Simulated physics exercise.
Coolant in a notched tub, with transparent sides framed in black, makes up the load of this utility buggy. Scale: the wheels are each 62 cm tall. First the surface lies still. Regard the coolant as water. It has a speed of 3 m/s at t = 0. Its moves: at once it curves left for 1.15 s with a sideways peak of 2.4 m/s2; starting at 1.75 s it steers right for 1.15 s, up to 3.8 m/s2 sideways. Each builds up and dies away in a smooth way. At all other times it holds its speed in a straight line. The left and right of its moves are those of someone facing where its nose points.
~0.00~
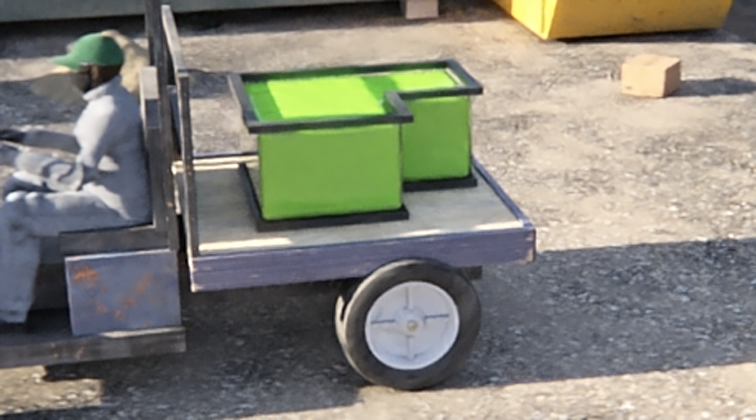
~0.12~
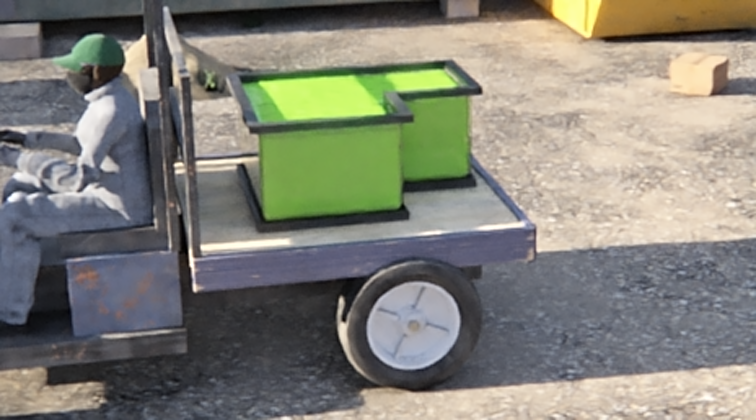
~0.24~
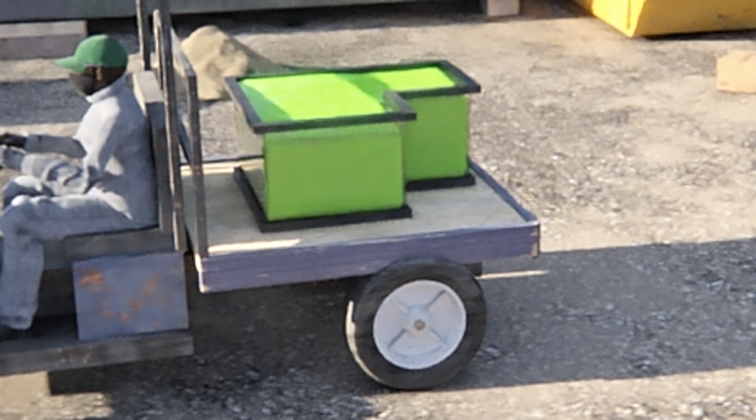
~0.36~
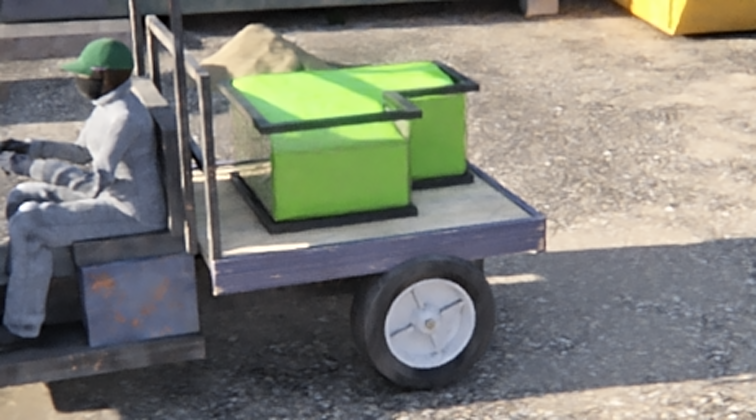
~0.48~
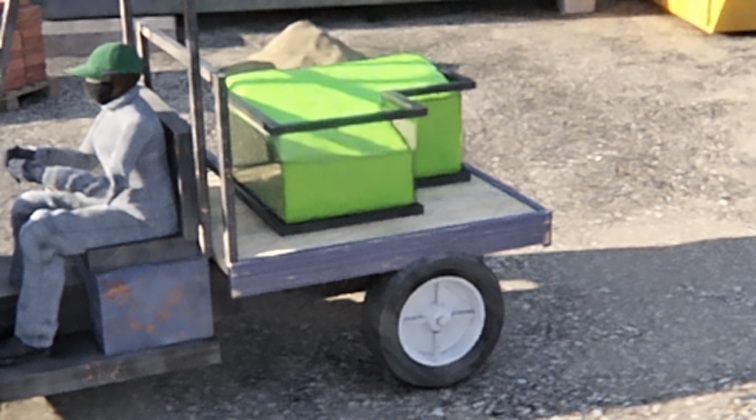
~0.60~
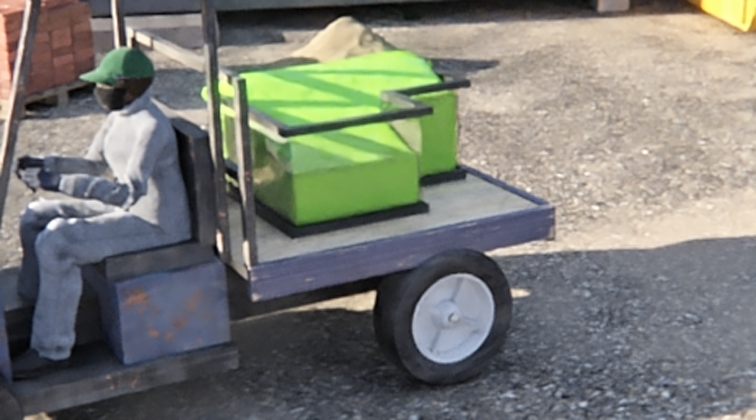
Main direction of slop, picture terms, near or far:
Near.
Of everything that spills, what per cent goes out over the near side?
Roughly 50 in a hundred.
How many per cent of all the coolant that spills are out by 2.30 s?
Roughly 30 per cent.
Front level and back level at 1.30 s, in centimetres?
Front level 40 cm, back level 32 cm.
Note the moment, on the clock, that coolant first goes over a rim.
It happens at some 0.7 s.
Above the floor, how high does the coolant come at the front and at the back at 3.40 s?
Roughly 22 cm in front and 44 cm behind.
After 1.30 s the surface is 40 cm up at the front and 32 cm at the back; 8 per cent is out, over the far side, a little elsewhere.
After 2.30 s the surface is 37 cm up at the front and 37 cm at the back; 9 per cent is out, over the far side, a little elsewhere.
After 3.40 s the surface is 22 cm up at the front and 43 cm at the back; 26 per cent is out, over the near side and the far side, a little elsewhere.
After 5.89 s 27 per cent is out, over the near side and the far side, a little elsewhere; the near side has passed 15 per cent and the far side 8.
